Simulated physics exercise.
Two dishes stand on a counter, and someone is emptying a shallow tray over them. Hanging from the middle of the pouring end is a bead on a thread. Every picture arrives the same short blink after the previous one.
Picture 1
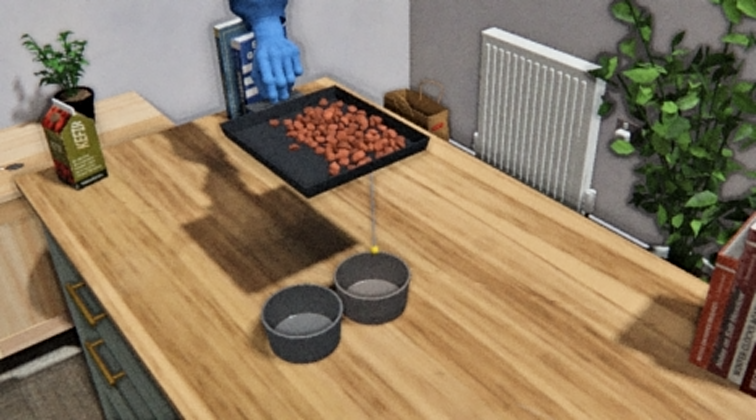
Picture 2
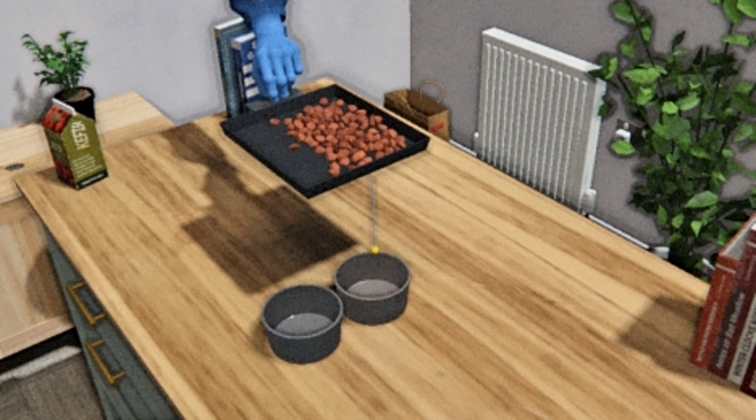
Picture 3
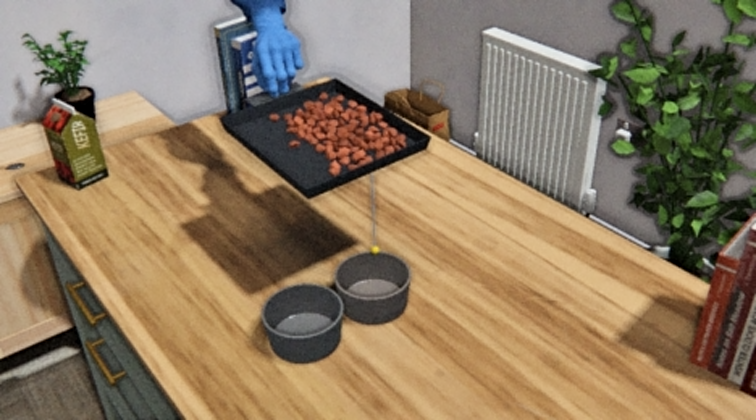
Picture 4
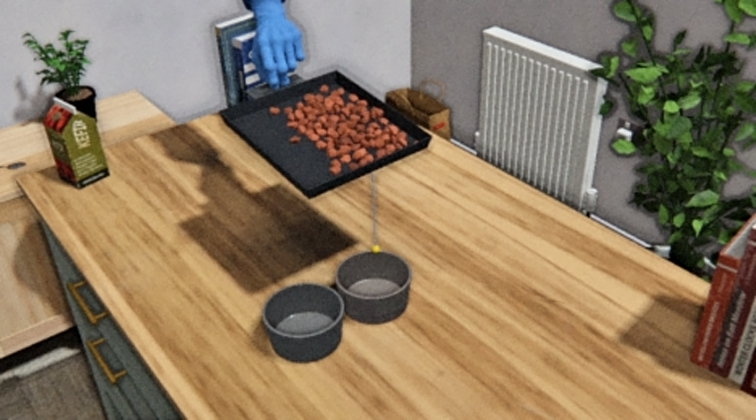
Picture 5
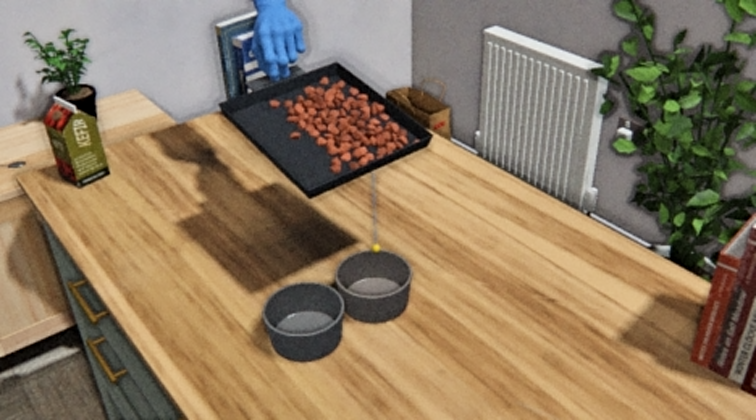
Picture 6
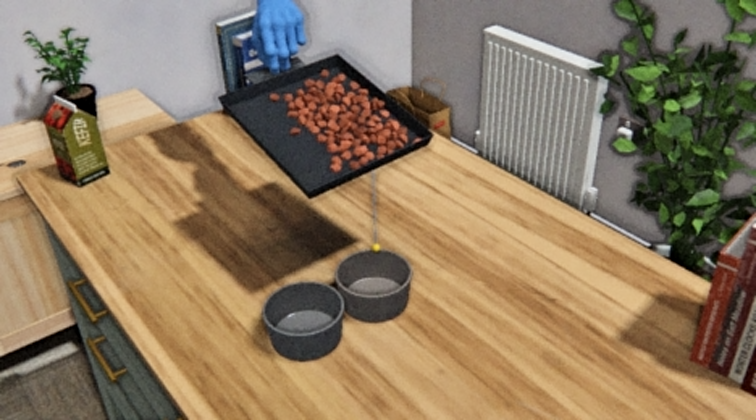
At first, a blue-gloved hand is at the back of a black tray of reddish-brown chunks, held level above two dark round dishes on a wooden counter. Then the hand shifts slightly right as the tray's far side rises and it tilts a little, its left front corner lowest, while the chunks stay heaped on it.
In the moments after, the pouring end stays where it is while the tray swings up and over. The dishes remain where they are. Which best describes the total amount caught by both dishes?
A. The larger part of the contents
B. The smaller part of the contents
The answer is A.
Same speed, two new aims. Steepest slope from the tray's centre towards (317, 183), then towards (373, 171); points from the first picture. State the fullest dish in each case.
First try: The dish to the left; second try: The dish to the right.
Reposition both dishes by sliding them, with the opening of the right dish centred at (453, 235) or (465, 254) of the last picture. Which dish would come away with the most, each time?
Trial one goes to the left of the two, trial two to the left of the two.
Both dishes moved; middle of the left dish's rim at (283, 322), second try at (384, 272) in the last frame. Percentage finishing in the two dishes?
You'd end up with around 60 per cent and then around 50 per cent.
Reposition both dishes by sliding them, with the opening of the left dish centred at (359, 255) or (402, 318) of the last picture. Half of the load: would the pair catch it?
Well, it comes to a lesser portion at first and a lesser portion after that.
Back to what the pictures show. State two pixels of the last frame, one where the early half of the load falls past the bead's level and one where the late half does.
Earlier portion about (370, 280); later portion about (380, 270).
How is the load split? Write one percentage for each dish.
So the left dish gets 10 % of the load, while the right one gets 50 %.
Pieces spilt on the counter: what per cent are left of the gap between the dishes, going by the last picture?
Near 10 per cent.
Just after the last frame, tray tipped steeply; almost all on the tray; just a few in the air.
A moment on, tray tipped right over; roughly half on the tray; about a tenth in the left dish; about a tenth in the right dish; about a tenth outside both; about a tenth in the air.
Further on, tray tipped past a quarter turn; about a tenth in the left dish; roughly half in the right dish; roughly a third outside both.
When it is over, tray tipped past a quarter turn; about a tenth in the left dish; roughly half in the right dish; roughly a third outside both.
